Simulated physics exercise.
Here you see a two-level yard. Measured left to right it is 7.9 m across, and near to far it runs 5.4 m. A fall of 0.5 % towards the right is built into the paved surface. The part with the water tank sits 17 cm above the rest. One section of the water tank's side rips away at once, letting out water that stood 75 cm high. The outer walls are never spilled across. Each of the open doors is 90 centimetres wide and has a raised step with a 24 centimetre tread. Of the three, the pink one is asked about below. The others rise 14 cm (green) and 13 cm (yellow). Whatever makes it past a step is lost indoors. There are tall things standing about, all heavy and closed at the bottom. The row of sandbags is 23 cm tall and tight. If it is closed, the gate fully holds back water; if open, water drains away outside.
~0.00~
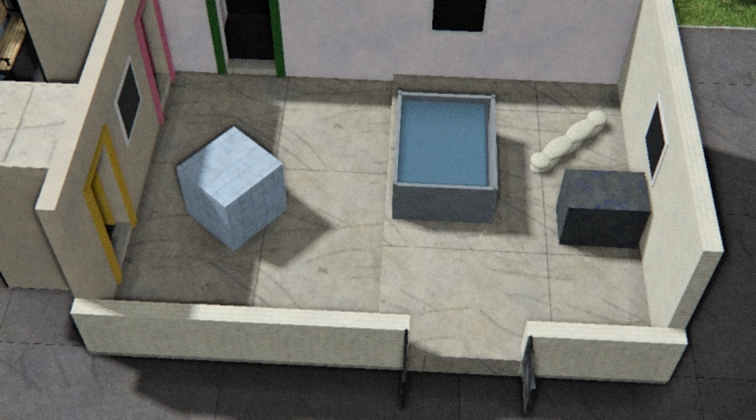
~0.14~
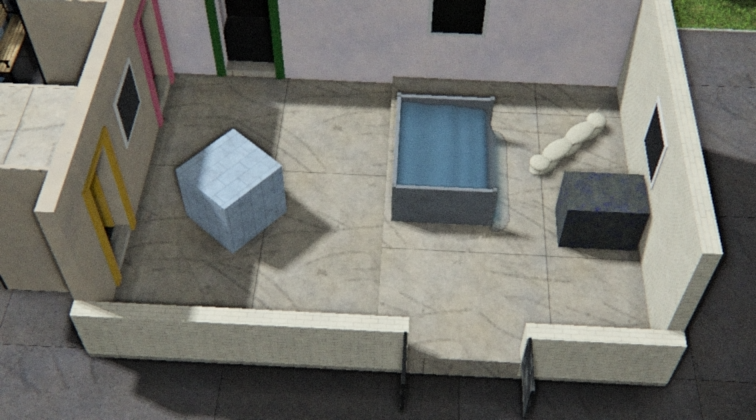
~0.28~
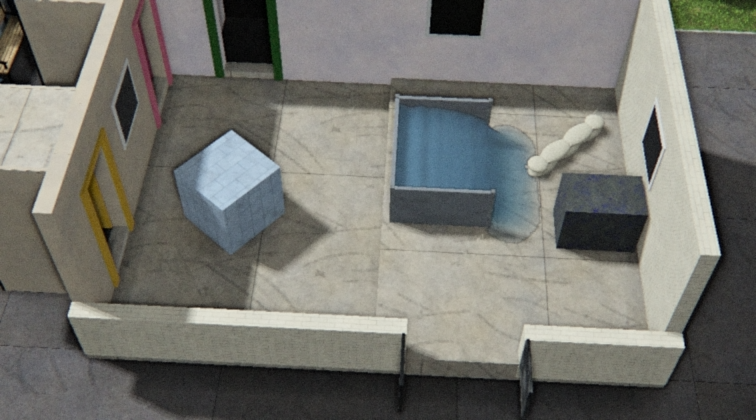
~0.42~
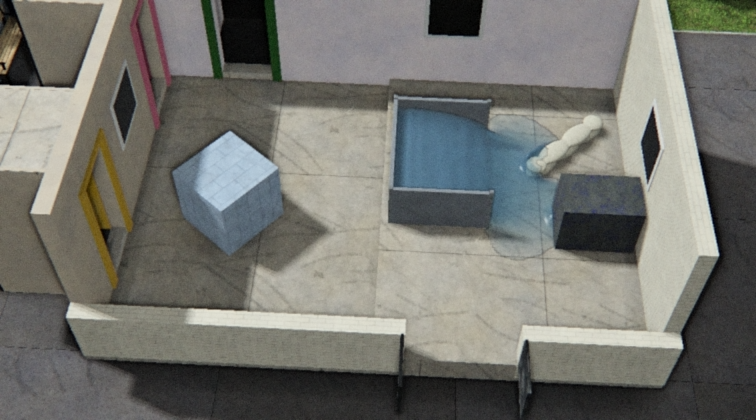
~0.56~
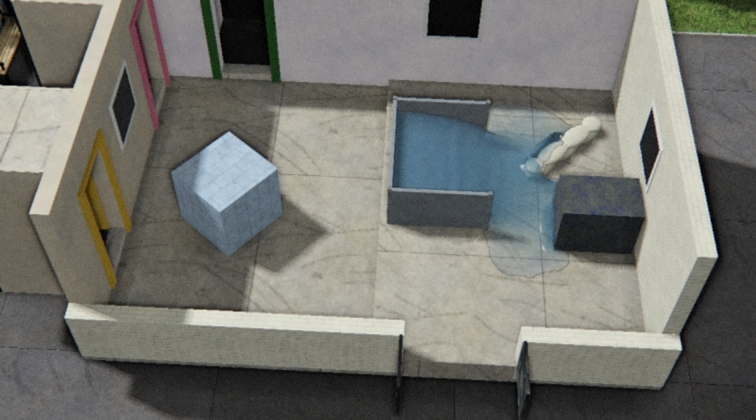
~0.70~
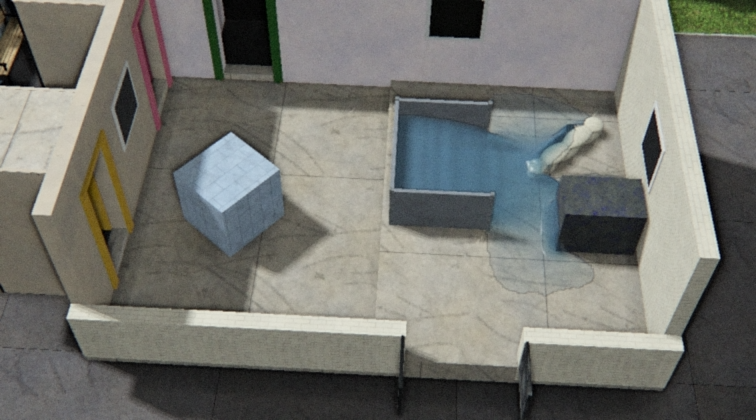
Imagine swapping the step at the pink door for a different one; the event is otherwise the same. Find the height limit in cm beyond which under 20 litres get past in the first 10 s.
The limit sits near 10.5 cm.
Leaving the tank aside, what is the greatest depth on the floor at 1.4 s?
Up to some 48 centimetres, I'd say.
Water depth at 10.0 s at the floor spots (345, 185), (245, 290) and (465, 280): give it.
I'd read roughly 1, 3 and 2 cm there.
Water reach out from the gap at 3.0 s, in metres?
Around 3.8 m from the gap.
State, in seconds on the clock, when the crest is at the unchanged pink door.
Peak time: Around 5.5 s.
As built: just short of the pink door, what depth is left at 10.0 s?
Roughly 5.5 cm deep.
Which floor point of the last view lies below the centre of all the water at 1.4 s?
Centre of mass: About (509, 182) px.
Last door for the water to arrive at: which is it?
Answer: Yellow.
After 1.4 s water covers 25 % of the floor, deepest (48 cm) near (620, 201); it has not reached the pink door.
After 3.0 s water covers 35 % of the floor, deepest (31 cm) near (607, 97); it has not reached the pink door.
After 10.0 s water covers 90 % of the floor, deepest (10 cm) near (607, 97); 5 cm at the pink door, 0 litres in over its 21 cm step.
At the pink door as built, the water arrived by 4.8 s and peaked near 17 cm at 5.4 s.
With a step of 9 cm, 35 litres would have come in within the 10 s; with 12.5 cm, 9 litres. So under 20 litres takes about 10.5 cm.
